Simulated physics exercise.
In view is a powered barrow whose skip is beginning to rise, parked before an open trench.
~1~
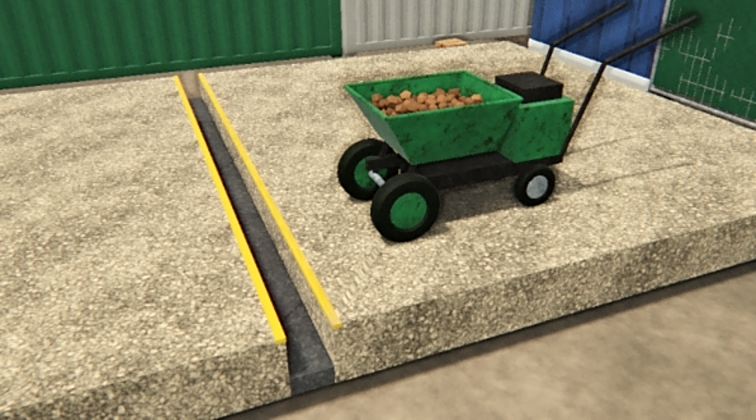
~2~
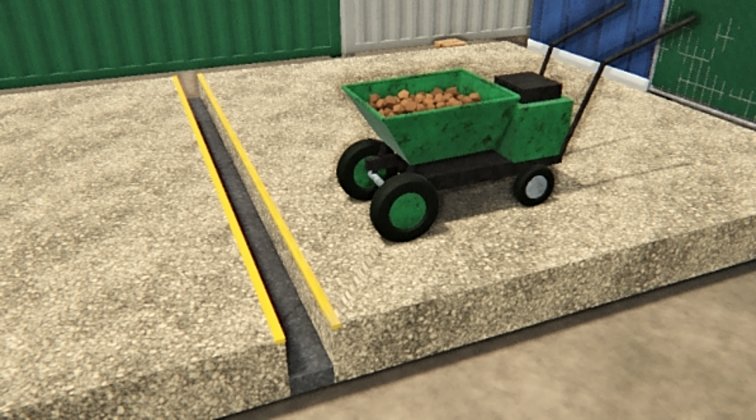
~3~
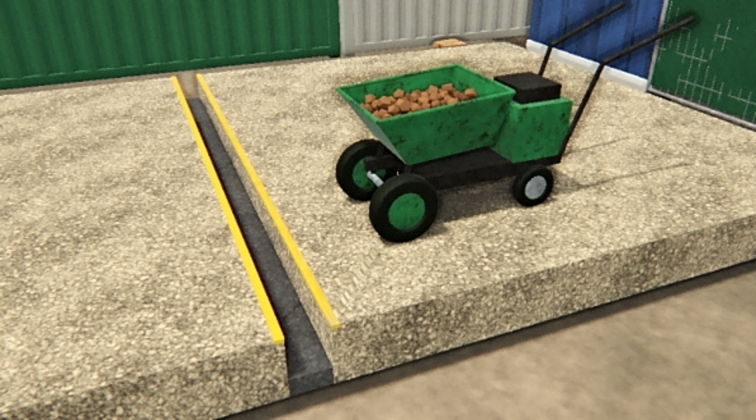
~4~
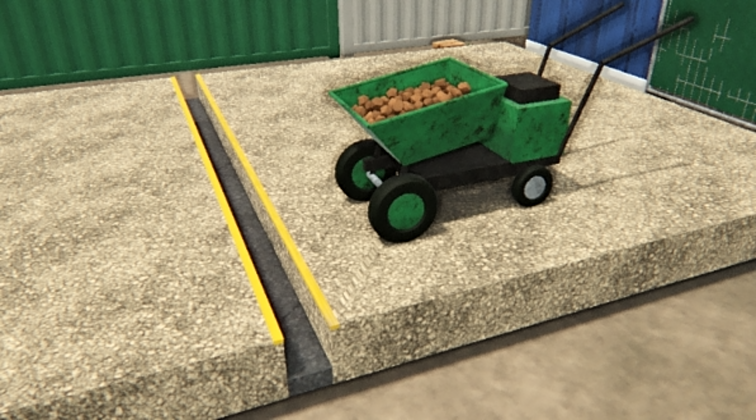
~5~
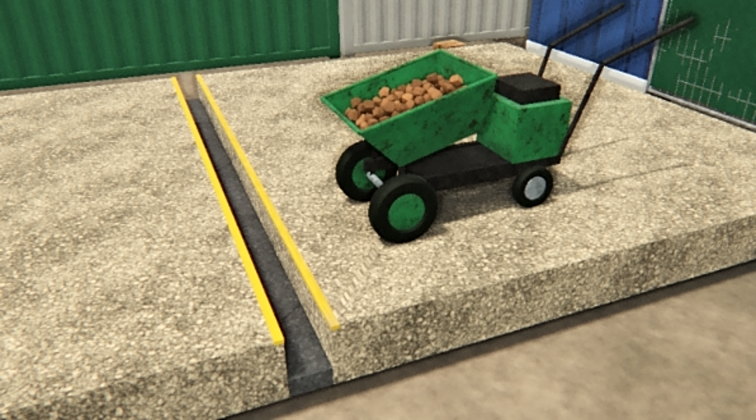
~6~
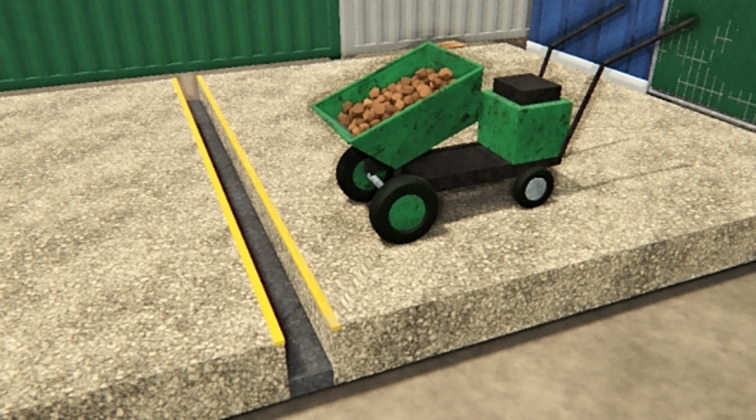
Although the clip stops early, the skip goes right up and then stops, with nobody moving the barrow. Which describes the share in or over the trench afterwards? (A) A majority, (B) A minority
Option A: A majority.
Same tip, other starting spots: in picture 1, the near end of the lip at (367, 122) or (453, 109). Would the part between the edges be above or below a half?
Position 1 exceeds half; position 2 falls short of half.
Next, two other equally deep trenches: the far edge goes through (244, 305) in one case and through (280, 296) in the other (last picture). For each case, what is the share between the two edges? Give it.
Roughly 100 per cent, and 60 per cent.
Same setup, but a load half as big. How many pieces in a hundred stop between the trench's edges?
Around 100 percent of it.
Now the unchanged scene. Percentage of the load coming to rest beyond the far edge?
Roughly 10 percent.
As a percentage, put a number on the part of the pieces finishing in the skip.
It comes out at some 0 in a hundred.
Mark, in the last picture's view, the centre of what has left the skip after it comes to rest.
Once nothing moves, the middle sits near (267, 262).
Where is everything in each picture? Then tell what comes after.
The first frame shows lip of the skip at (387, 119), level; top of the load at (430, 105), clay clods; first edge of the trench at (316, 286); far edge at (264, 298), the trench under half as wide as the skip, and about as deep as wide.
The second frame shows lip of the skip at (384, 120), tipped barely; top of the load at (428, 105).
The third frame shows lip of the skip at (378, 123), tipped barely; top of the load at (434, 98).
The fourth frame shows lip of the skip at (369, 127), tipped a little; top of the load at (434, 102).
The fifth frame shows lip of the skip at (360, 134), tipped clearly; top of the load at (438, 95).
The sixth frame shows lip of the skip at (350, 143), tipped clearly; top of the load at (428, 91); first edge of the trench at (315, 288); far edge at (263, 300).
Soon, skip tipped steeply; all in the skip.
A while on, skip tipped right over; about two thirds in the skip; a stray few short of the trench; about a quarter in or heaped over the trench; a stray few beyond it; a stray few falling.
Towards the end, skip tipped right over; a small part in the skip; a stray few short of the trench; most in or heaped over the trench; a small part beyond it.
Finally, skip tipped right over; a stray few short of the trench; most in or heaped over the trench; a small part beyond it.
